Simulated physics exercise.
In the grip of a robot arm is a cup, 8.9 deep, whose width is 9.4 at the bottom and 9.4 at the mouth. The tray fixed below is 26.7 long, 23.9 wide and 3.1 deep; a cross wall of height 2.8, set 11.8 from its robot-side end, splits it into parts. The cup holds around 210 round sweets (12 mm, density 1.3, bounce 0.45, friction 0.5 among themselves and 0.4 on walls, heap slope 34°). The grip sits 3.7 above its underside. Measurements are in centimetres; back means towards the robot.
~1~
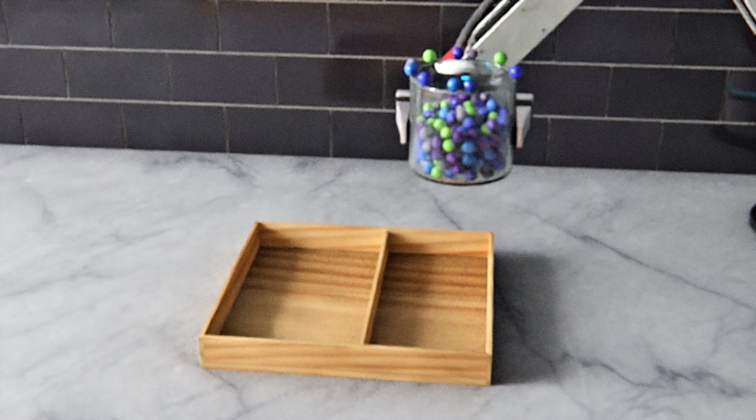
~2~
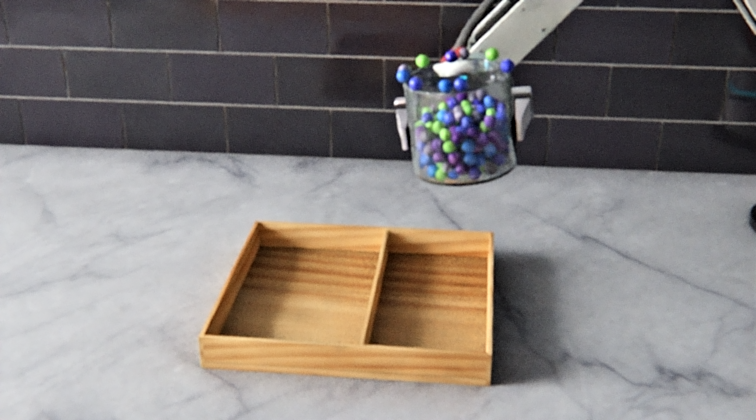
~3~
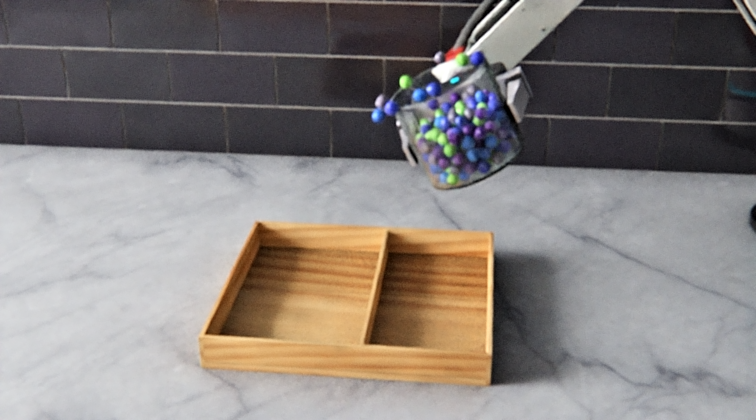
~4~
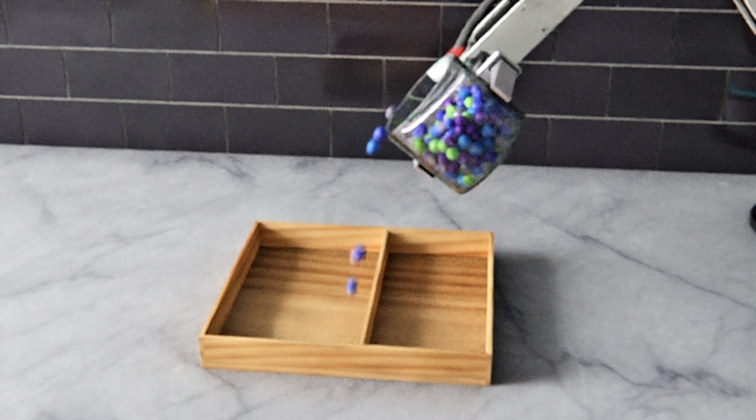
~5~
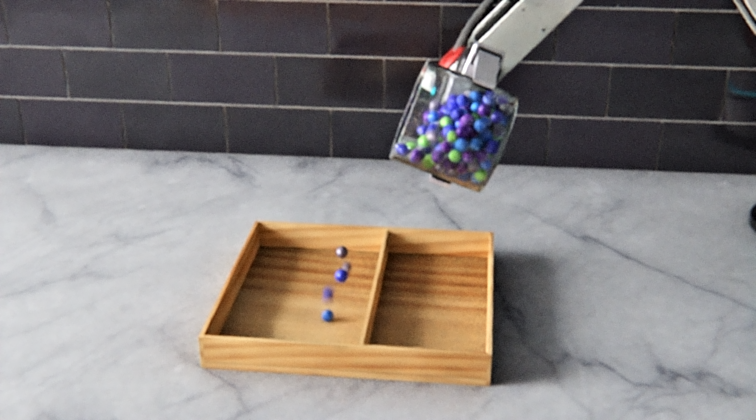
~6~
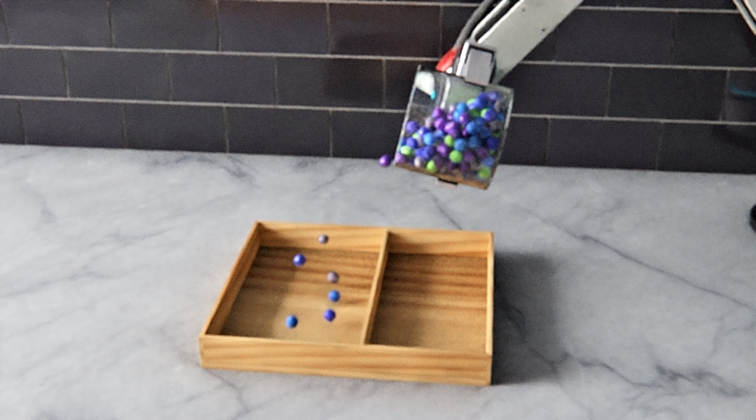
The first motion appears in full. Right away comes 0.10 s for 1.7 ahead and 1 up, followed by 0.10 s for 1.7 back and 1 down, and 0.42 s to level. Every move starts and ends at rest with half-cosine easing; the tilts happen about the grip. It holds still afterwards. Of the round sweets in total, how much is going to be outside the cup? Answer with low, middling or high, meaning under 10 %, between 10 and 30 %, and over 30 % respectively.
Middling.
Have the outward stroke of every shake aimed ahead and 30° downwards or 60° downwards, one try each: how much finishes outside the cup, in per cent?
It comes to around 10 per cent on the first try and around 5 per cent on the second.
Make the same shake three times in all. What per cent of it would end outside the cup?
That would give close to 40 percent.
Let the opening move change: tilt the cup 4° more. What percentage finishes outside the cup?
About 20 per cent.
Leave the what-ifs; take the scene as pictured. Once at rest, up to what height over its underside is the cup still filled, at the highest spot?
Height at rest: About 7.0 centimetres.
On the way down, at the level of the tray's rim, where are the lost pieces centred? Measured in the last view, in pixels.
Near (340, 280).
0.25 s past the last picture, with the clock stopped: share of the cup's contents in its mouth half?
Estimate: Around 50 %.
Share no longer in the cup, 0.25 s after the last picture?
10 %.
Then, 0.25 s after the last picture, tilted 75° forward, highest piece 22 above the table; 186 in the cup, 9 in the far-side part, 13 in flight or on a rim.
Then, 0.50 s after the last picture, tilted 15° forward, highest piece 25 above the table; 175 in the cup, 28 in the far-side part, 1 in the robot-side part, 4 in flight or on a rim.
Then, 0.82 s after the last picture, level, highest piece 23 above the table; 175 in the cup, 31 in the far-side part, 2 in the robot-side part.
Then, 1.87 s after the last picture, level, highest piece 23 above the table; 175 in the cup, 31 in the far-side part, 2 in the robot-side part.
Final count, 175 in the cup, 31 in the far-side part, 2 in the robot-side part. That is 16 % outside the cup.
